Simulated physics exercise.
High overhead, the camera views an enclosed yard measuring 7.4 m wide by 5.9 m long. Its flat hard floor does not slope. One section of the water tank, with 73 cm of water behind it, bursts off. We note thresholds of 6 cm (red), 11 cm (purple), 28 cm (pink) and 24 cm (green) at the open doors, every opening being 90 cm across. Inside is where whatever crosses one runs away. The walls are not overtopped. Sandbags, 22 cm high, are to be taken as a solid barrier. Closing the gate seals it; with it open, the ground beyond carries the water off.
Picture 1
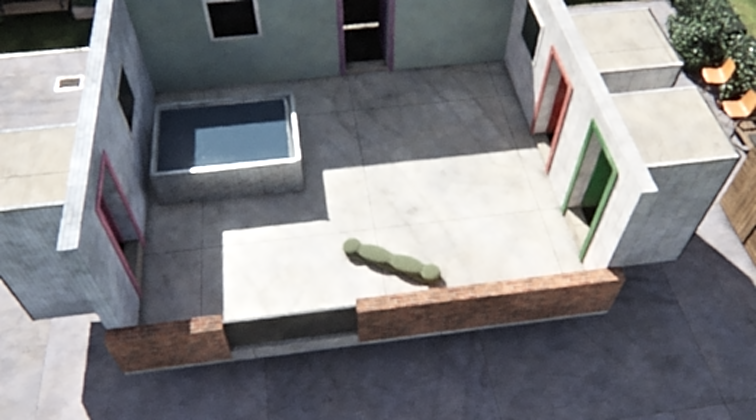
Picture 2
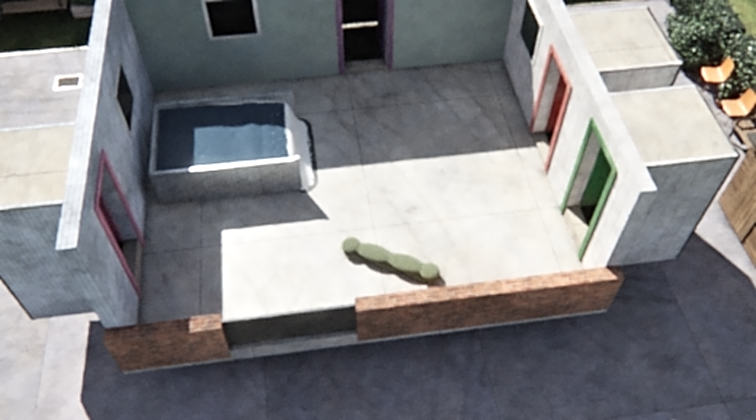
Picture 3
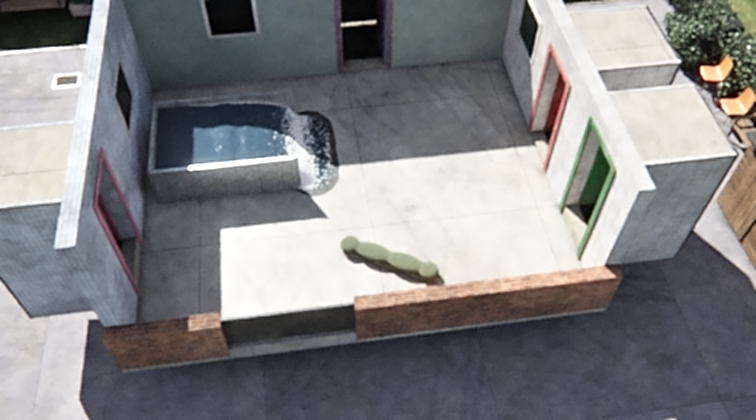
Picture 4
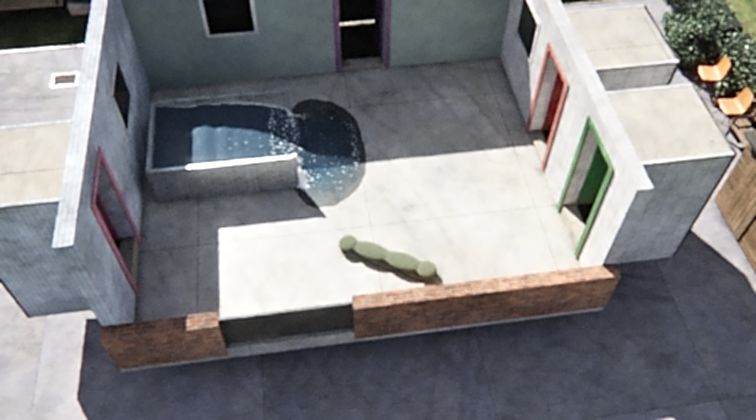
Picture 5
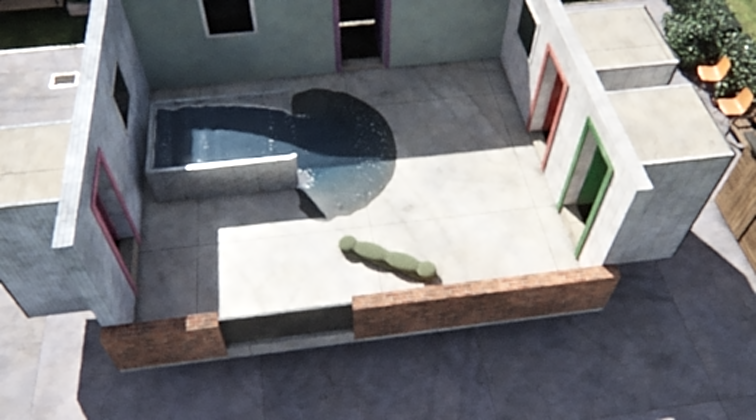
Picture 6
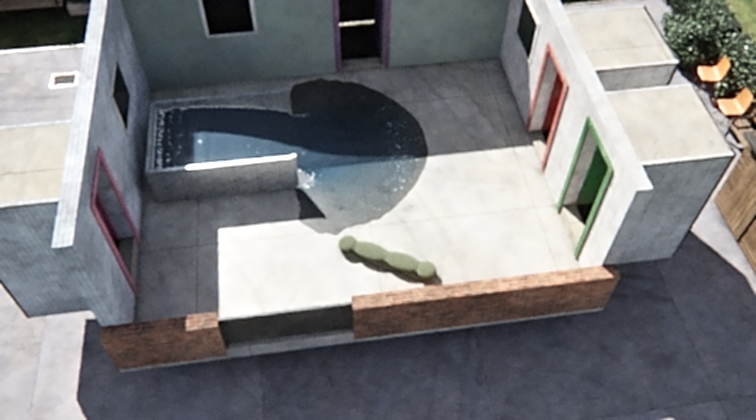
Water pours from the right end of a raised tank and spreads across the courtyard floor.
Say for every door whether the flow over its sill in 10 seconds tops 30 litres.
Red door: Past the limit, purple door: Within the limit, pink door: Within the limit, green door: Within the limit.
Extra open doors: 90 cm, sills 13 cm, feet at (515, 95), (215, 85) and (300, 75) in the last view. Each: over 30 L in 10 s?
In sequence the answers are more than that, less than that and less than that.
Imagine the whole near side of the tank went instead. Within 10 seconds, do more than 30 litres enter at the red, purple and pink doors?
For red, too little; for purple, too little; for pink, too little.
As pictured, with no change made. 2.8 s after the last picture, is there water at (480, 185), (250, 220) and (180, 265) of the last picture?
Listed in sequence, the spots are drenched, bone dry and bone dry.
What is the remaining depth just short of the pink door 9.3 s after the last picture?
Looks like about 12.0 cm at that spot.
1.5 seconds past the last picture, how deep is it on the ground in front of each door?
In cm: Red 10, purple 12, pink 0, green 10.
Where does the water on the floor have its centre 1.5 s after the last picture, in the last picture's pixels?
Balance point at about (351, 147).
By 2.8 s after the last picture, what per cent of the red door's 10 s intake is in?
60 percent or so by then.
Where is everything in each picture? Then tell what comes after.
In the first frame, the water tank at (226, 135) is whole and still, 73 cm deep.
In the second frame, water pours out at (295, 146) and has run 0.9 m, to (303, 190); typically 9 cm deep outside, 73 cm at the water tank's back.
In the third frame, the front is at (319, 192), 1.1 m from the gap at (294, 145); 1.2 m2 of floor is under water; 73 cm left at the back of the water tank.
In the fourth frame, the front is at (353, 188), 1.5 m from the gap at (292, 145); 2.7 m2 of floor is under water; 73 cm left at the back of the water tank.
In the fifth frame, the front is at (391, 166), 1.9 m from the gap at (292, 146); 4.6 m2 of floor is under water; 70 cm left at the back of the water tank.
In the sixth frame, water pours out at (292, 146) and has run 2.5 m, to (423, 153); typically 6 cm deep outside, 62 cm at the water tank's back.
Then, 0.7 s after the last picture water covers 45 % of the floor and is deepest (31 cm) near (300, 157); red door 3 cm at the sill, 1 L in, purple door 8 cm at the sill, 0 L in, pink door not reached, green door not reached.
Then, 1.5 s after the last picture water covers 55 % of the floor and is deepest (44 cm) near (501, 61); red door 10 cm at the sill, 68 L in, purple door 12 cm at the sill, 1 L in, pink door not reached, green door 10 cm at the sill, 0 L in.
Then, 2.8 s after the last picture water covers 60 % of the floor and is deepest (31 cm) near (578, 262); red door 21 cm at the sill, 203 L in, purple door 9 cm at the sill, 4 L in, pink door not reached, green door 15 cm at the sill, 0 L in.
Then, 5.3 s after the last picture water covers 65 % of the floor and is deepest (19 cm) near (578, 291); red door 10 cm at the sill, 305 L in, purple door 9 cm at the sill, 4 L in, pink door not reached, green door 13 cm at the sill, 0 L in.
Then, 9.3 s after the last picture water covers 95 % of the floor and is deepest (14 cm) near (139, 260); red door 9 cm at the sill, 326 L in, purple door 6 cm at the sill, 5 L in, pink door 12 cm at the sill, 0 L in, green door 9 cm at the sill, 0 L in.
